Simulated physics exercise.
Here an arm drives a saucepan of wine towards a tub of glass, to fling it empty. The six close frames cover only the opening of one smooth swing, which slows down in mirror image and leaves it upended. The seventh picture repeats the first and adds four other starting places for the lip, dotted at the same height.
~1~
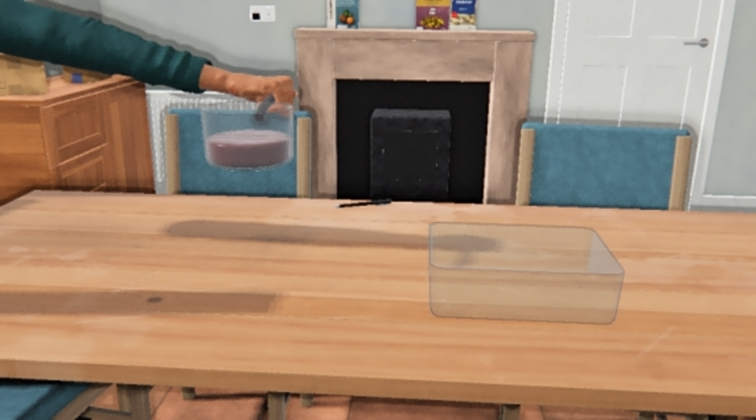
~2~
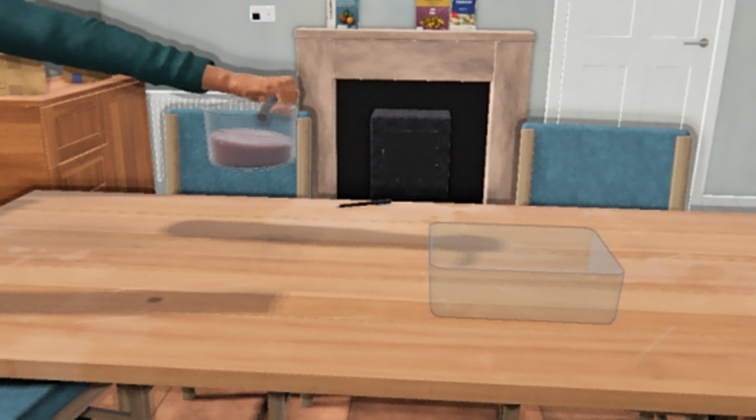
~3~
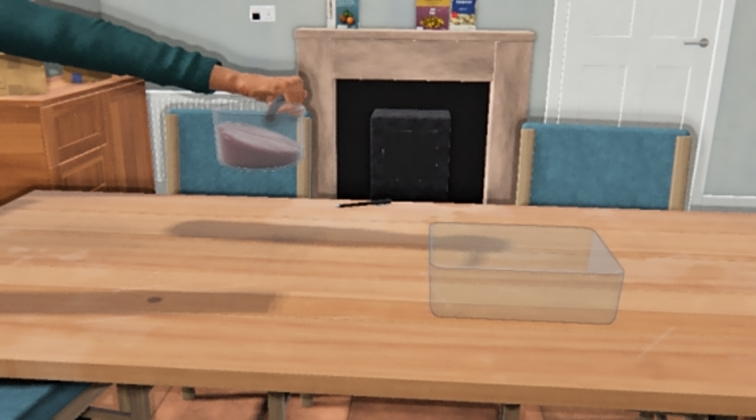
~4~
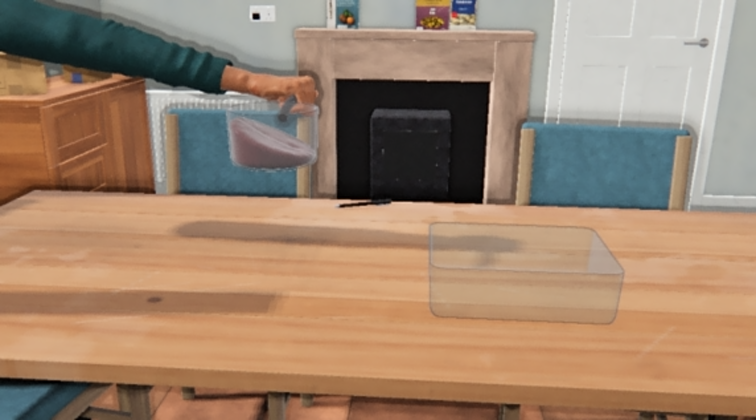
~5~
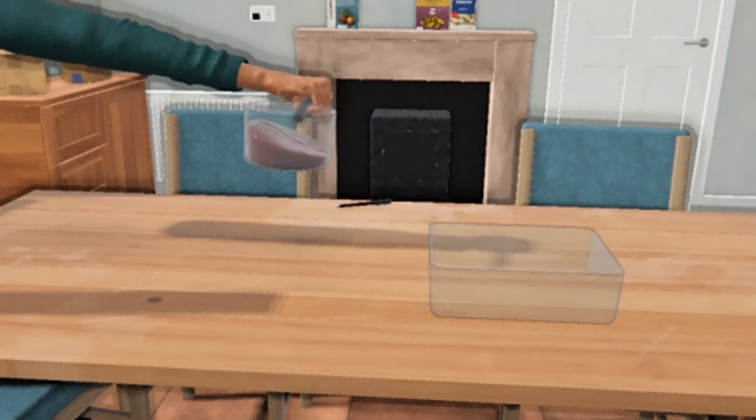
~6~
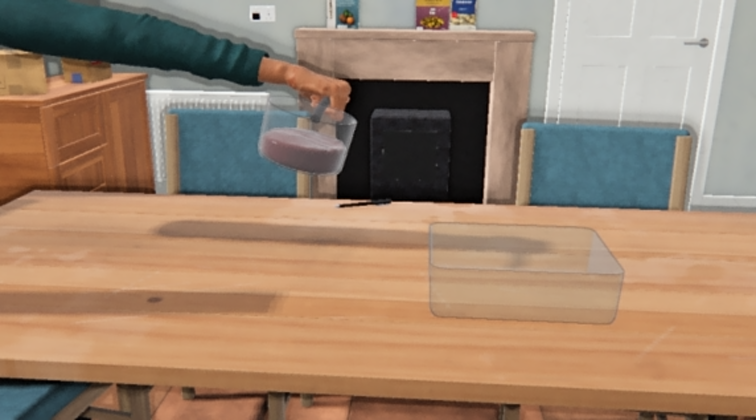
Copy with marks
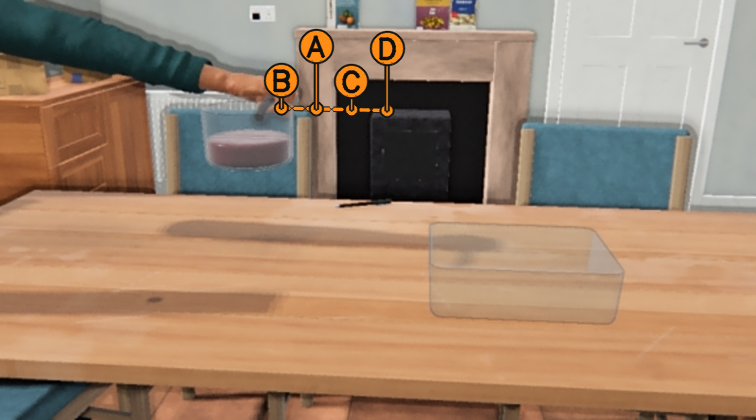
An arm in a dark green sleeve moves a clear container of pinkish liquid rightward above a wooden table holding an empty transparent tub; the liquid sloshes up one side, then the container tilts slightly to the right.
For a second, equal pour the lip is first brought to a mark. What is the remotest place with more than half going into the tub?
Dot A.
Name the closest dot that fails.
The answer is B.
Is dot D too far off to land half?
No.
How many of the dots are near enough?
Three of the four.
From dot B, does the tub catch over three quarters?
No.
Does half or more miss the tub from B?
Yes, it does.
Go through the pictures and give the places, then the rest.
In the first picture, upright, lip at (290, 108); tub from (429, 314) to (615, 322); nothing has left yet.
In the second picture, upright, lip at (293, 108); nothing has left yet.
In the third picture, upright, lip at (302, 108); nothing has left yet.
In the fourth picture, upright, lip at (315, 108); nothing has left yet.
In the fifth picture, tipped about 4°, lip at (333, 112); nothing has left yet.
In the sixth picture, tipped about 16°, lip at (354, 122); nothing has left yet.
On the marked copy, A at (316, 108); B at (281, 108); C at (351, 109); D at (387, 110).
With A, about 62 % lands in the tub, 28 % falls short and 10 % goes beside or beyond.
With B, about 32 % lands in the tub, 61 % falls short and 6 % goes beside or beyond.
With C, about 85 % lands in the tub, 4 % falls short and 12 % goes beside or beyond.
With D, about 81 % lands in the tub, 4 % falls short and 15 % goes beside or beyond.
